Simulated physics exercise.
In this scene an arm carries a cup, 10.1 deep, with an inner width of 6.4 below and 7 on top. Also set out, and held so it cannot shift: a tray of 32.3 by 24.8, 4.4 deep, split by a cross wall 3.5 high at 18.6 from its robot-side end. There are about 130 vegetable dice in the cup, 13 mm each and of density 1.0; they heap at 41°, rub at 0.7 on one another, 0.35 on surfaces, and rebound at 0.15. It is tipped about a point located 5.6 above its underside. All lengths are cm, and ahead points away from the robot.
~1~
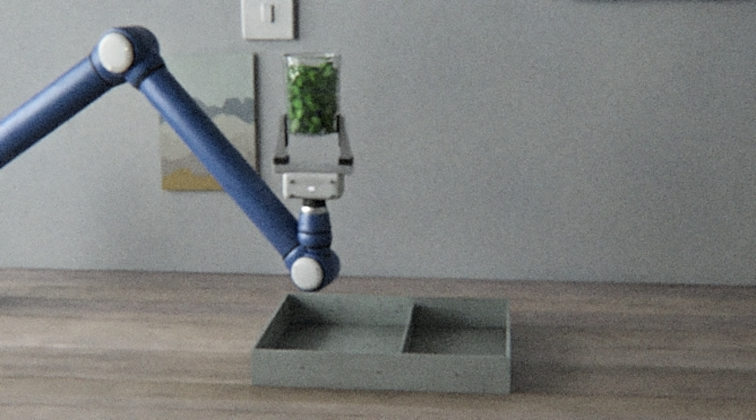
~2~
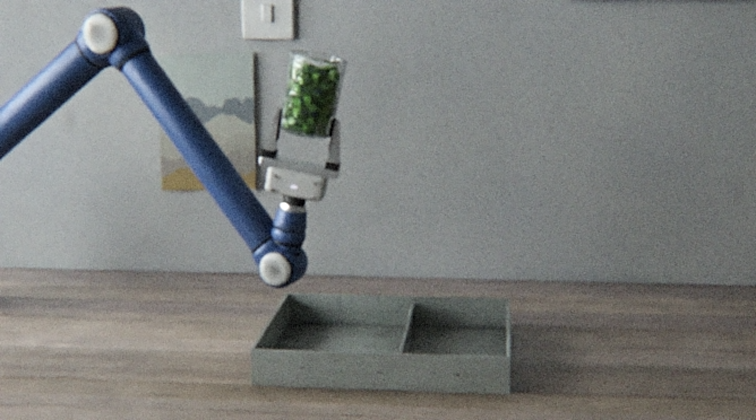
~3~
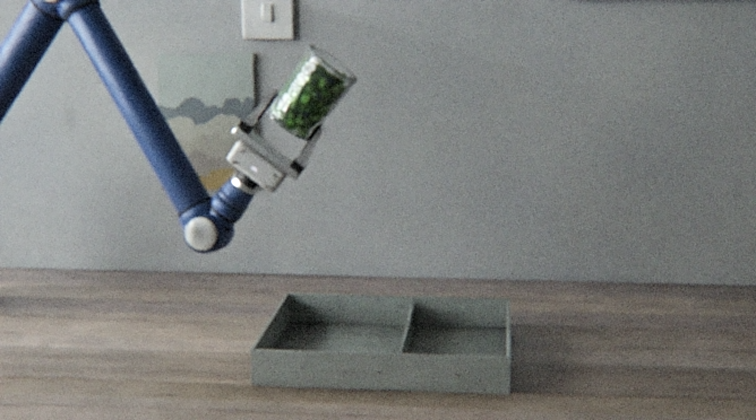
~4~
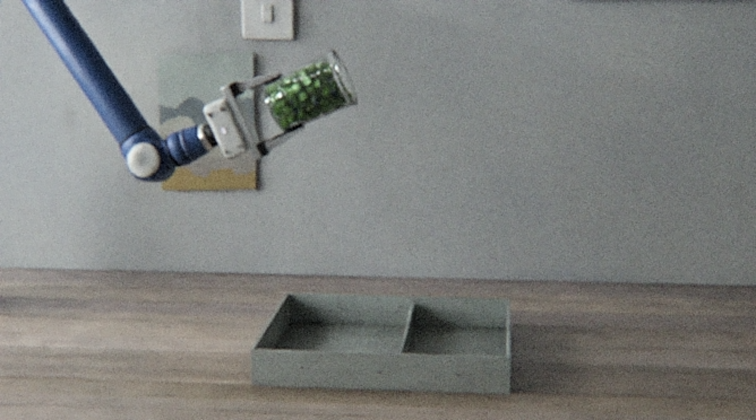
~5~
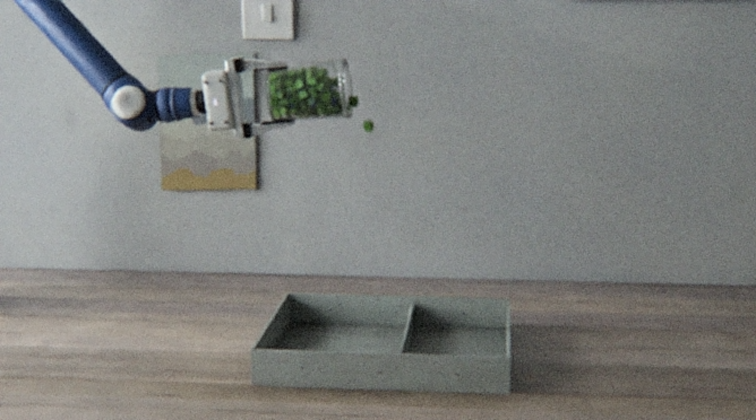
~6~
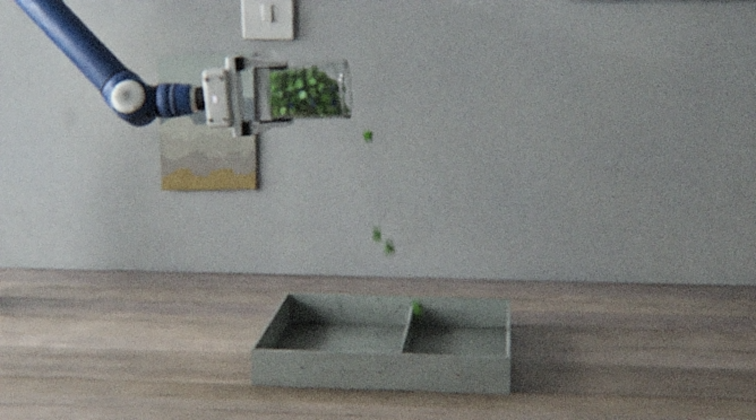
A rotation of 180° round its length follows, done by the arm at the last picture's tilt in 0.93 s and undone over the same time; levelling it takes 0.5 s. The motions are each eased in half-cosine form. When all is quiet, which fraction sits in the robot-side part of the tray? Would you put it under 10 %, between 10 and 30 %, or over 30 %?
I would put it between 10 and 30 %.
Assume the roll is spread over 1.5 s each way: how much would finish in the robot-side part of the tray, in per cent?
In that case some 25 per cent.
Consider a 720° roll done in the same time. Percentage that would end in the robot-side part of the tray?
I'd put it at about 25 %.
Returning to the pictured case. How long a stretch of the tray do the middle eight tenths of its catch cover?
That stretch is around 10 cm long.
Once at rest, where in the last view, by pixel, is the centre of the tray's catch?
The middle lies at roughly (389, 351).
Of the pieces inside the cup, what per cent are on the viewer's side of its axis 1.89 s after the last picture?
The answer works out at some 55 percent.
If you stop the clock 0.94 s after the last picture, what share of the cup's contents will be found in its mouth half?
About 45 %.
Then, 0.94 s after the last picture, tipped 86°, highest piece 39 above the table; 115 in the cup, 8 in the robot-side part, 1 in the far-side part, 3 in flight or on a rim.
Then, 1.89 s after the last picture, tipped 85°, highest piece 39 above the table; 105 in the cup, 18 in the robot-side part, 1 in the far-side part, 3 in flight or on a rim.
Then, 2.56 s after the last picture, upright, highest piece 40 above the table; 101 in the cup, 23 in the robot-side part, 3 in the far-side part.
Then, 3.26 s after the last picture, upright, highest piece 40 above the table; 101 in the cup, 23 in the robot-side part, 3 in the far-side part.
Final count, 101 in the cup, 23 in the robot-side part, 3 in the far-side part. That is 18 % in the robot-side part of the tray.
